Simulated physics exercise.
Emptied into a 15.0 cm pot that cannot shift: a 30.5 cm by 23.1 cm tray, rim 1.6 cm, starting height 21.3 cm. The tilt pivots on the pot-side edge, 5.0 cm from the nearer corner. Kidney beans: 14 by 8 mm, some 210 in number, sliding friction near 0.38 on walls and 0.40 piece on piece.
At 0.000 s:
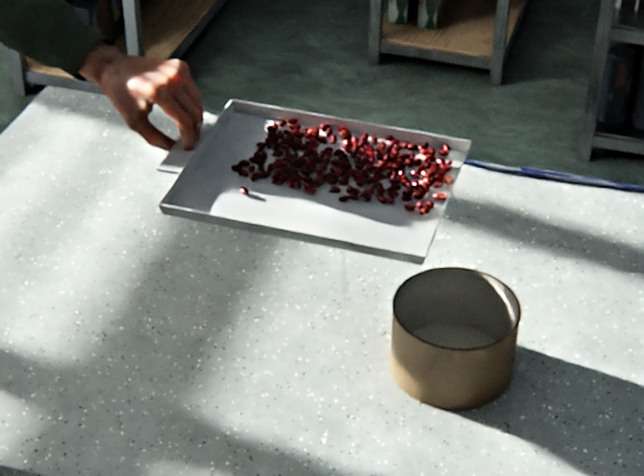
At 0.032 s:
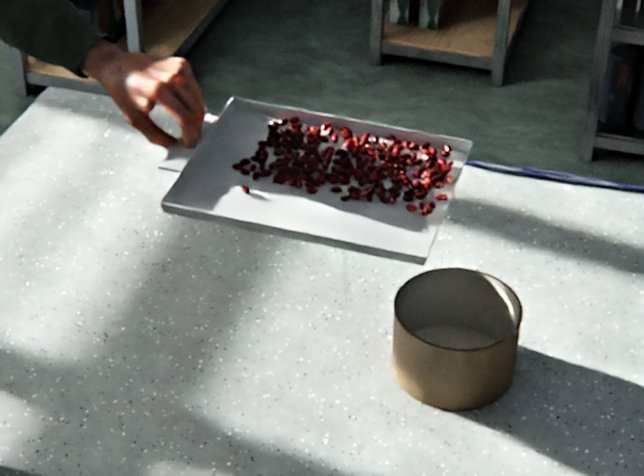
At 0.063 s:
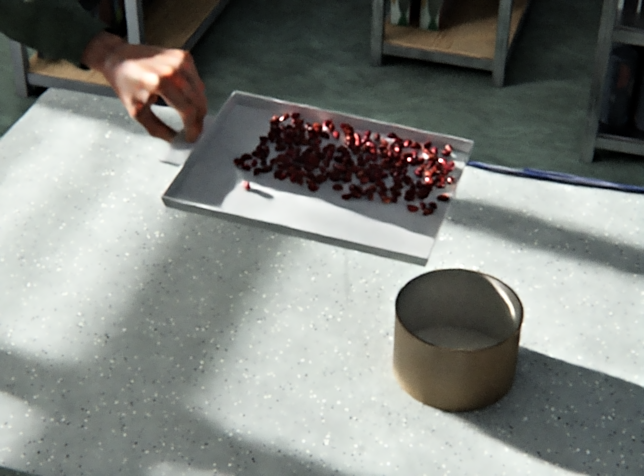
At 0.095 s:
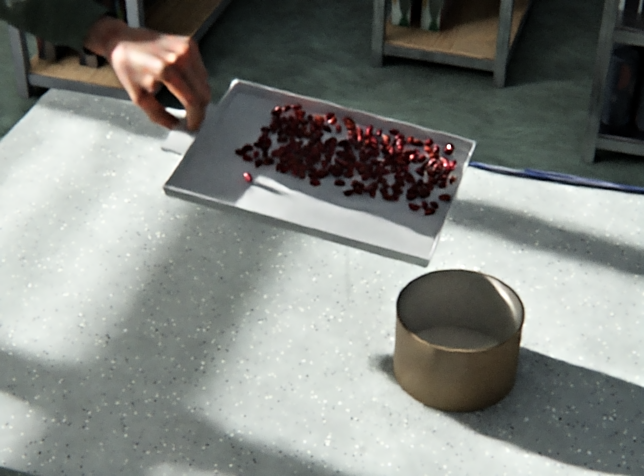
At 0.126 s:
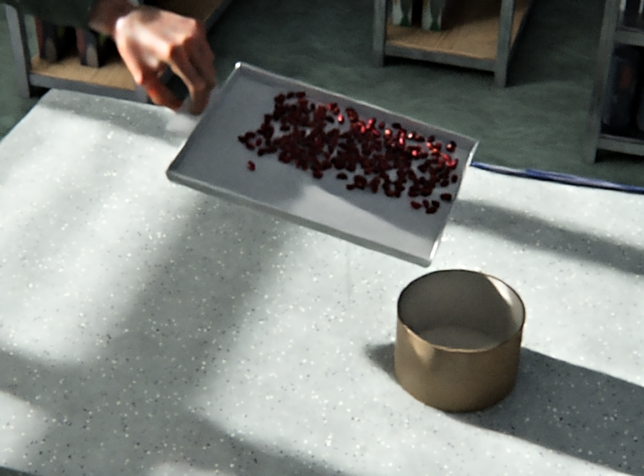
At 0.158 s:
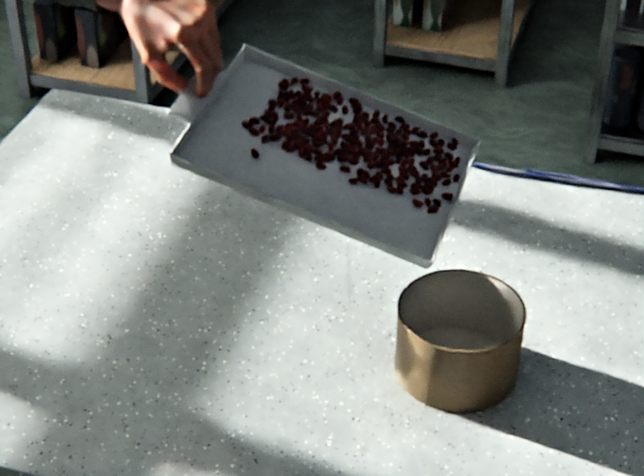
A hand on the left raised its end of a shallow gray tray, slanting it steadily toward a round tan pot at the right, while the dark red beans on it barely shifted.
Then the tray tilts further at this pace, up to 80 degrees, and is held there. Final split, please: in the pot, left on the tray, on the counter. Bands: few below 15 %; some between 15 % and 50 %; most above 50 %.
Pot: Some; tray: Few; counter: Most.
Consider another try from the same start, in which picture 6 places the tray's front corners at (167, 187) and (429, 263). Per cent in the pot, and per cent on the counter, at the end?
Pot 0; counter 95.
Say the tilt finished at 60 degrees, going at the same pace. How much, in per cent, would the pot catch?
Around 25 per cent, then.
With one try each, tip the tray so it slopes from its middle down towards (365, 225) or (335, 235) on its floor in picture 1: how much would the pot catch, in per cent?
I'd put it at about 5 per cent for the first tilt and about 0 per cent for the second.
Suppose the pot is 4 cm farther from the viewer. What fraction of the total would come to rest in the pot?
25 %.
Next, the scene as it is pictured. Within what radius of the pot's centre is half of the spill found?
26 cm.
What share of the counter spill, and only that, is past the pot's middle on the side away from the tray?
About 90 per cent.
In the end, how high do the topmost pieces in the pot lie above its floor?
1.0 cm.
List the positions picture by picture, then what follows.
In the first frame, tray tilt 0 degrees, front corners at (162, 202) and (423, 253); middle of the pieces at (345, 160); pot at (457, 306).
In the second frame, tray tilt 1 degrees, front corners at (164, 201) and (425, 254); middle of the pieces at (347, 160).
In the third frame, tray tilt 3 degrees, front corners at (165, 195) and (426, 255); middle of the pieces at (348, 157).
In the fourth frame, tray tilt 6 degrees, front corners at (166, 184) and (428, 257), lowest corner right front; middle of the pieces at (350, 152).
In the fifth frame, tray tilt 10 degrees, front corners at (169, 169) and (430, 258), lowest corner right front; middle of the pieces at (353, 145).
In the sixth frame, tray tilt 15 degrees, front corners at (174, 153) and (431, 259), lowest corner right front; middle of the pieces at (356, 137); pot at (462, 309). The tray's pace is about 155 degrees a second.
After 0.38 s, tilt 49 degrees; the tray holds 100 %, the pot 0 %.
After 0.52 s, tilt 71 degrees; the tray holds 100 %, the pot 0 %.
Then, at 0.79 s, tilt 80 degrees; the tray holds 10 %, the pot 20 %.
At rest (2.2 s), pot 30 %, tray 5 %, counter 65 %.
